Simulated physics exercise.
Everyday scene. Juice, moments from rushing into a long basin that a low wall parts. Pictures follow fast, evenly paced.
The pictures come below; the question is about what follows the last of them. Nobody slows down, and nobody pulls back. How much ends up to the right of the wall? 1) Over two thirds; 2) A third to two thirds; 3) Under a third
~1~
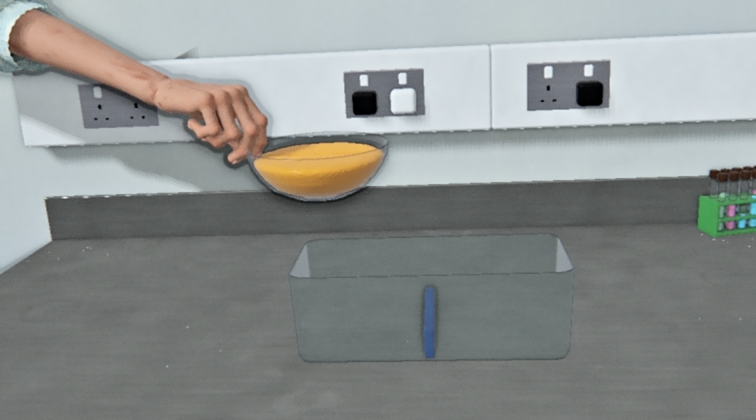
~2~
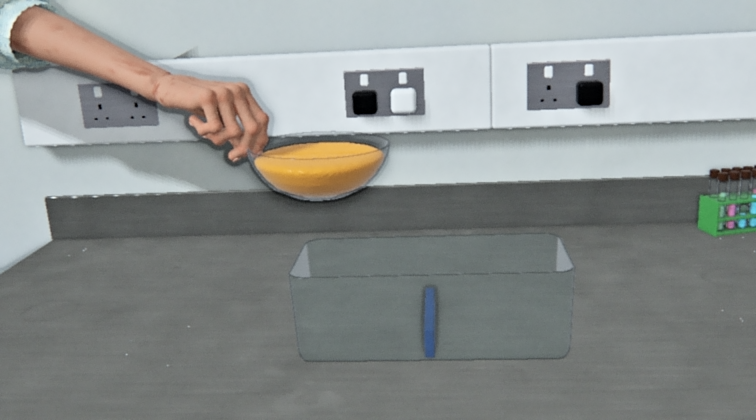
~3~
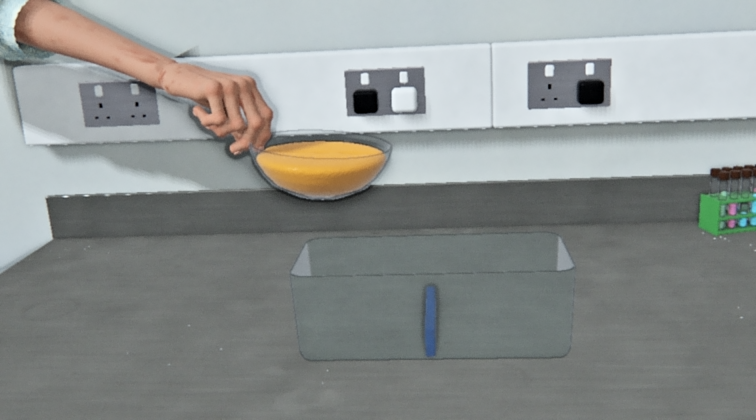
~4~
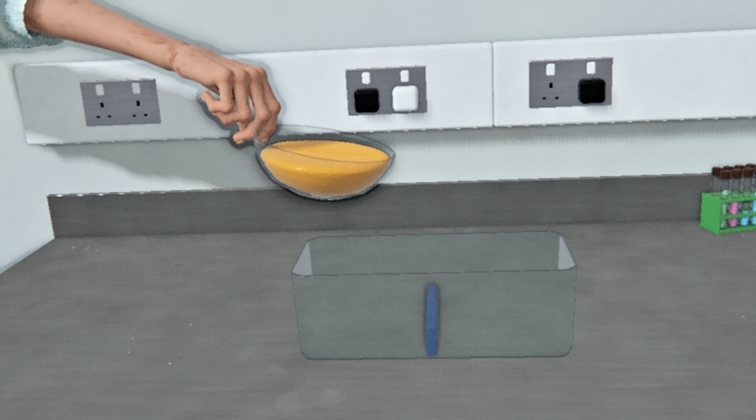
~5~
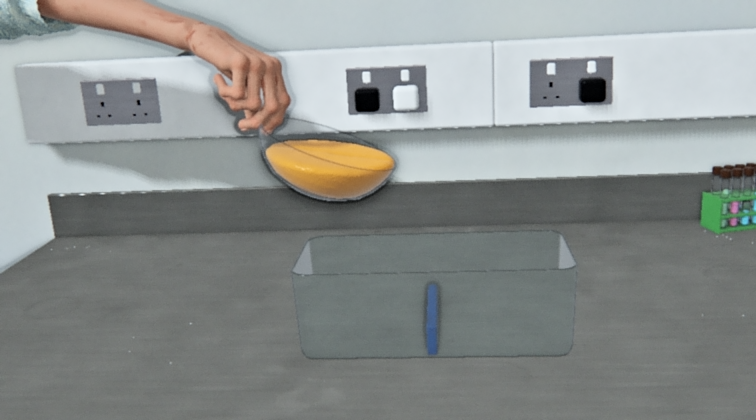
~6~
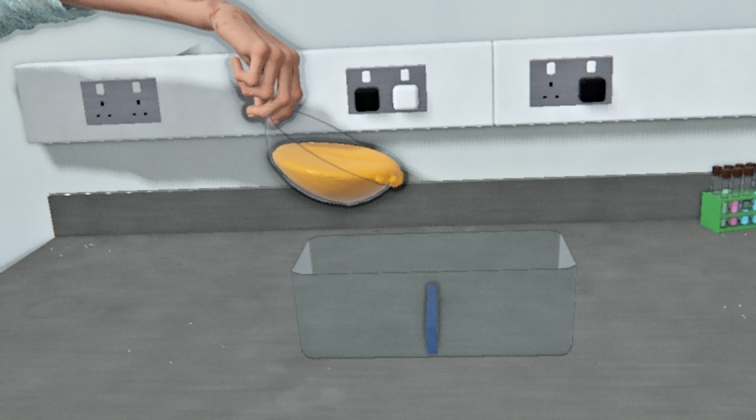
A third to two thirds.
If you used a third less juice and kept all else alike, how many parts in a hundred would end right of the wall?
Roughly 40 in a hundred.
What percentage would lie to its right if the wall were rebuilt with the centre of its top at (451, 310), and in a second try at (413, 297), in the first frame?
About 25 and 70 per cent.
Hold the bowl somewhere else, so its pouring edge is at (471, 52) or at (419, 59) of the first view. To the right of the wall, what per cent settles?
70 %, 70 %.
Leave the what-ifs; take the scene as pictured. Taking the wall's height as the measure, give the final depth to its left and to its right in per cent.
Left near 40; right near 40.
A moment on, the bowl is tipped on its side and 3 per cent is still to pour, 32 is left of the wall and 47 right of it.
Next, the bowl is tipped right over and 0 per cent is still to pour, 42 is left of the wall and 48 right of it.
Then the bowl is tipped right over and 0 per cent is still to pour, 45 is left of the wall and 52 right of it.
Later the bowl is tipped right over and 0 per cent is still to pour, 46 is left of the wall and 51 right of it.
In the end 46 per cent lies left of the wall, 52 right of it and 3 outside.
